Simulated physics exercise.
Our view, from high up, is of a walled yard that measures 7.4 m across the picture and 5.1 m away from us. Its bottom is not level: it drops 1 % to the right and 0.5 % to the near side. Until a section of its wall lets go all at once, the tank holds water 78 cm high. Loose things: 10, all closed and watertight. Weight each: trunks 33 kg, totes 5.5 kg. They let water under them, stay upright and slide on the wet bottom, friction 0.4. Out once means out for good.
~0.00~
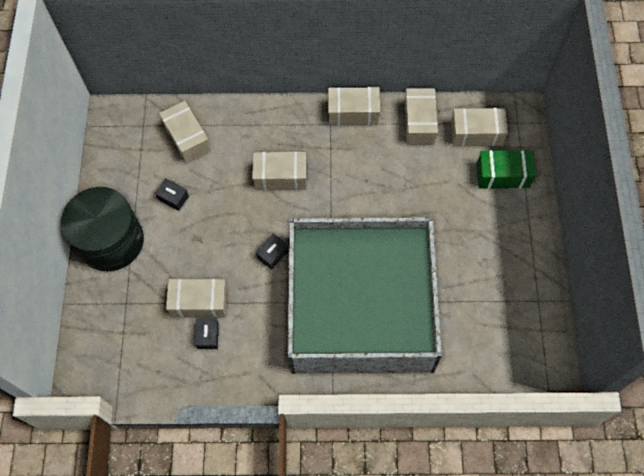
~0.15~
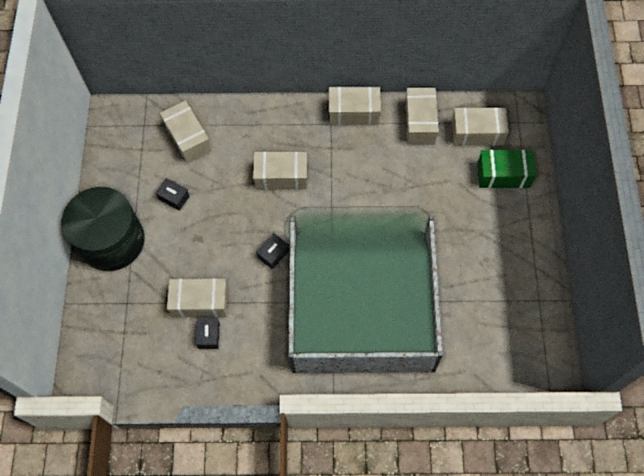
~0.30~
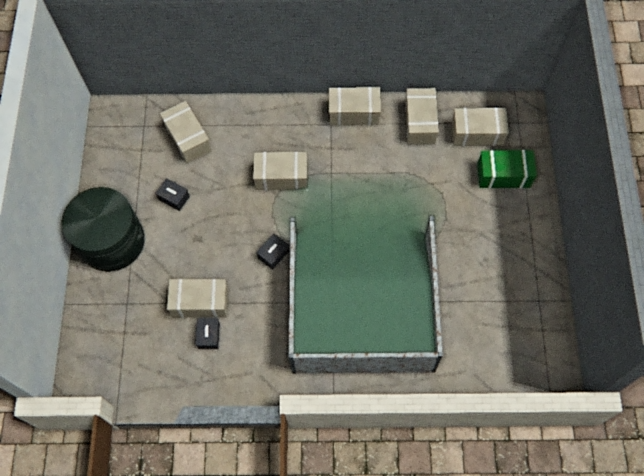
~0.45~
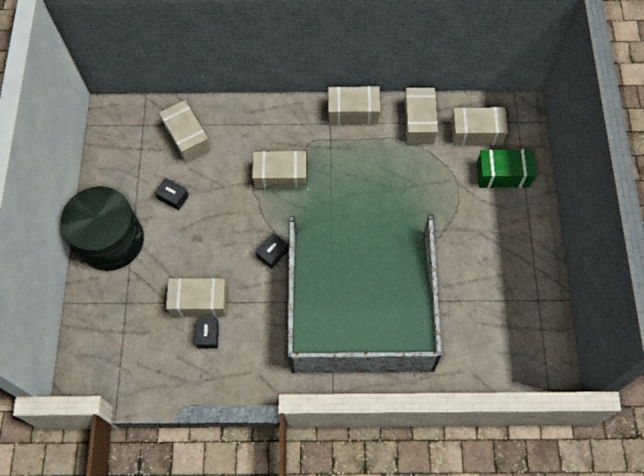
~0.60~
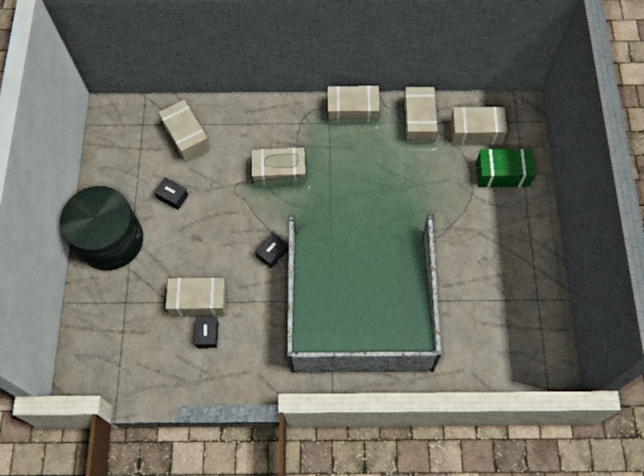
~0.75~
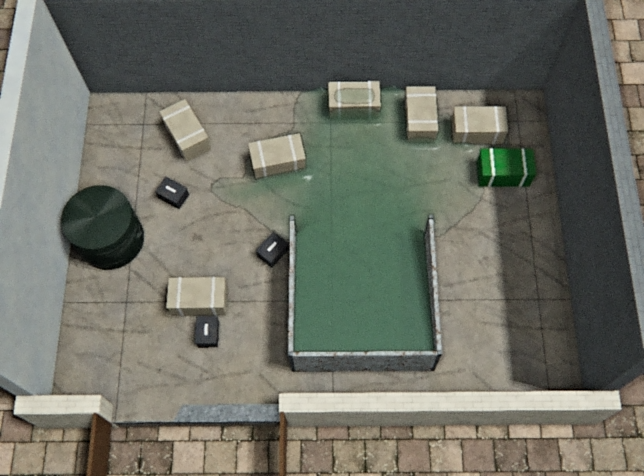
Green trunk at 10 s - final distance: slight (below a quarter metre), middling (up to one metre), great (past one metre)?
Great.
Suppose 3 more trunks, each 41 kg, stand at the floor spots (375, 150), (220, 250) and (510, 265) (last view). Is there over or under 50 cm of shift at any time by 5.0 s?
In turn: More, less, over.
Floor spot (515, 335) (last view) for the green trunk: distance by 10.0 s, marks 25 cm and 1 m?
By that time it is swept a long way.
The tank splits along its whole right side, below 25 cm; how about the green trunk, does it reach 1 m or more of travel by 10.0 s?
So, for the green trunk: It is carried a long way.
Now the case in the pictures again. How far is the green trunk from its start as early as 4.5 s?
Roughly 200 cm by then.
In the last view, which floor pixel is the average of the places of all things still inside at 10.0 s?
Near (320, 302).
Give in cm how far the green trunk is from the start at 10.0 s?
Around 350 cm from the start.
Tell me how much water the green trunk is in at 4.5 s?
About 5 cm.
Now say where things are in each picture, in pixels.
The green trunk at (508, 164) rests on the ground; water covers 3.7 m2; 0 of 10 have shifted, in the first picture.
The green trunk at (509, 163), on the bottom; water covers 4.9 m2; 0 of 10 have shifted, in the second picture.
The green trunk at (509, 163), on the bottom; water covers 6.3 m2; 0 of 10 have shifted, in the third picture.
The green trunk at (508, 163), on the bottom; water covers 8.0 m2; 0 of 10 have shifted, in the fourth picture.
The green trunk at (507, 162), on the bottom; 9.7 m2 under water; 0 of 10 have shifted, in the fifth picture.
The green trunk at (508, 162) rests on the ground; water covers 11.4 m2; 2 of 10 have shifted, in the sixth picture.
After 2.0 s the green trunk is near (508, 162), 0.0 m from its start, aground; 0 of 10 are out; 4 afloat.
After 4.5 s the green trunk is near (489, 290), 2.1 m from its start, aground; 0 of 10 are out; 5 afloat.
After 7.0 s the green trunk is near (479, 362), 3.2 m from its start, afloat; 0 of 10 are out; 6 afloat.
After 10.0 s the green trunk is near (455, 364), 3.3 m from its start, aground; 0 of 10 are out; 4 afloat.
